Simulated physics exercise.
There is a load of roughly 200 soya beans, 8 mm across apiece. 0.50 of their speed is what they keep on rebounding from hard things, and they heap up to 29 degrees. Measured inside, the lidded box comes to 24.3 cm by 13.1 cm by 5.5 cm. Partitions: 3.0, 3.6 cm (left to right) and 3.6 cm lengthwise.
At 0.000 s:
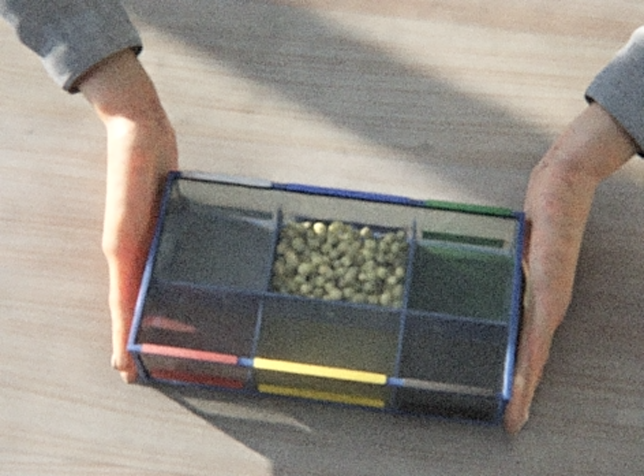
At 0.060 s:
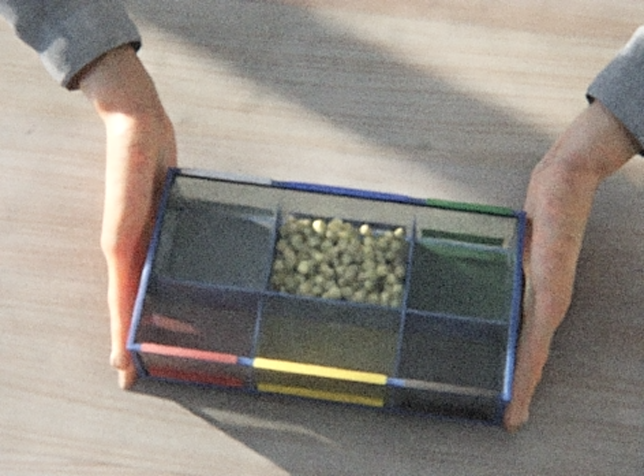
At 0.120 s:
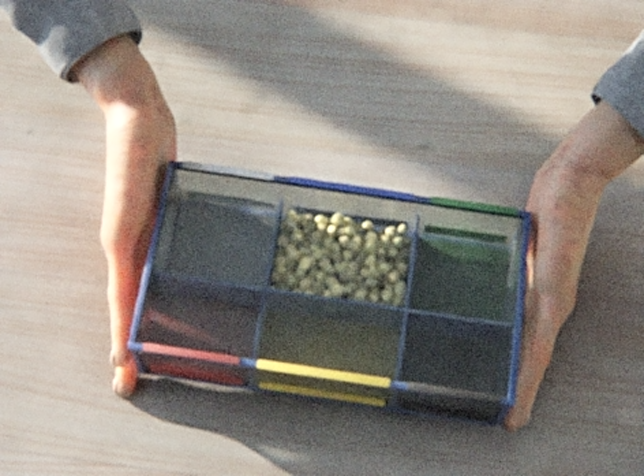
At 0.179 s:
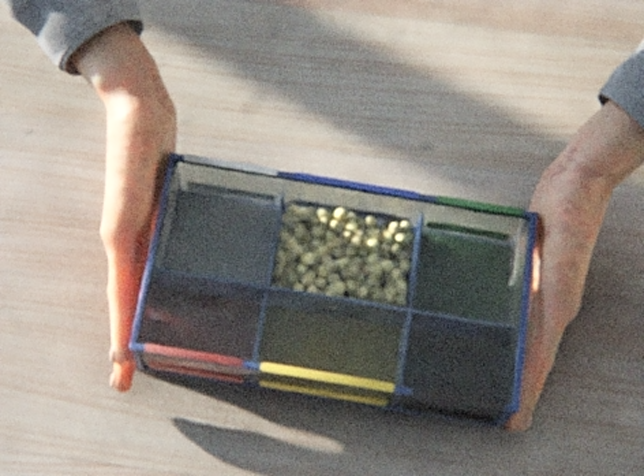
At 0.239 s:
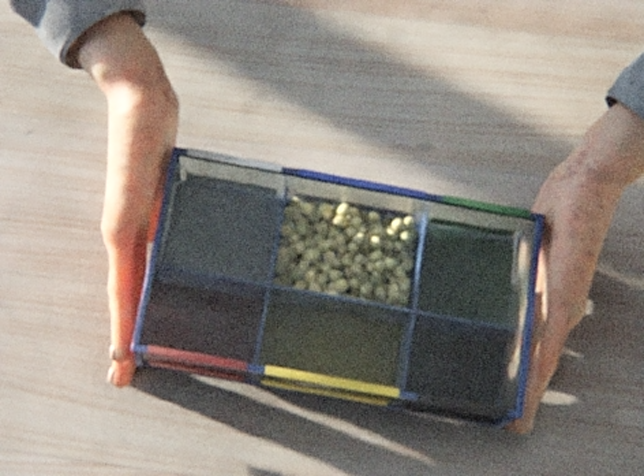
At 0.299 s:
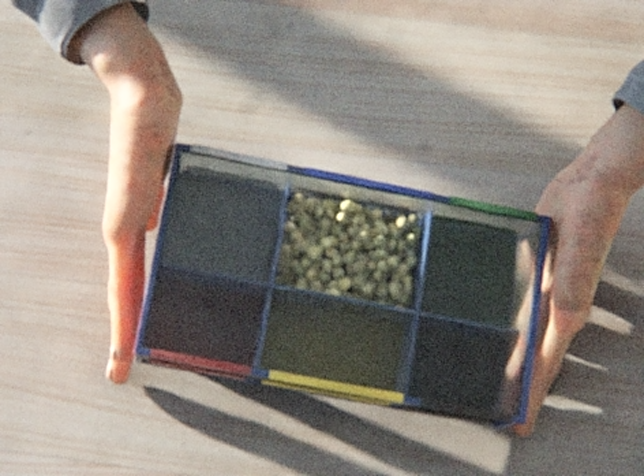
On a pale wooden surface, two hands gradually tilt a divided box of beans to the right.
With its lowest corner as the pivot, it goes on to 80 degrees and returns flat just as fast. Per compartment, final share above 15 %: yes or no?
Red compartment no; blue compartment yes; green compartment no; yellow compartment no; white compartment no; black compartment yes.
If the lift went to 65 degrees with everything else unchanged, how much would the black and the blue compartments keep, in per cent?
With that change you'd see black at 10 % and blue at 90 %.
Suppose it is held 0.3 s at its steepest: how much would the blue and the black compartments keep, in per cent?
Result - blue: 55 %; black: 45 %.
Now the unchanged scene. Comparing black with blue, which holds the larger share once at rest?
The blue one.
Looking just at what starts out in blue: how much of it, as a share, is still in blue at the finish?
Share retained: Approx. 60 %.
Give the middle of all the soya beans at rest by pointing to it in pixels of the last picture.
Roughly pixel (384, 315).
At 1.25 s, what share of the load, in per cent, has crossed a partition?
Roughly 10 in a hundred.
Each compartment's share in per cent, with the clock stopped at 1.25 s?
Shares - red: 0; blue: 90; green: 0; yellow: 0; white: 0; black: 10.
After 1.25 s, tilt 79 degrees; blue 90 %, black 10 %.
Then, at 1.88 s, tilt 35 degrees; blue 65 %, black 35 %.
Then, at 2.56 s, tilt 0 degrees; blue 65 %, black 35 %.
At rest (3.0 s), red 0 %, blue 65 %, green 0 %, yellow 0 %, white 0 %, black 35 %.
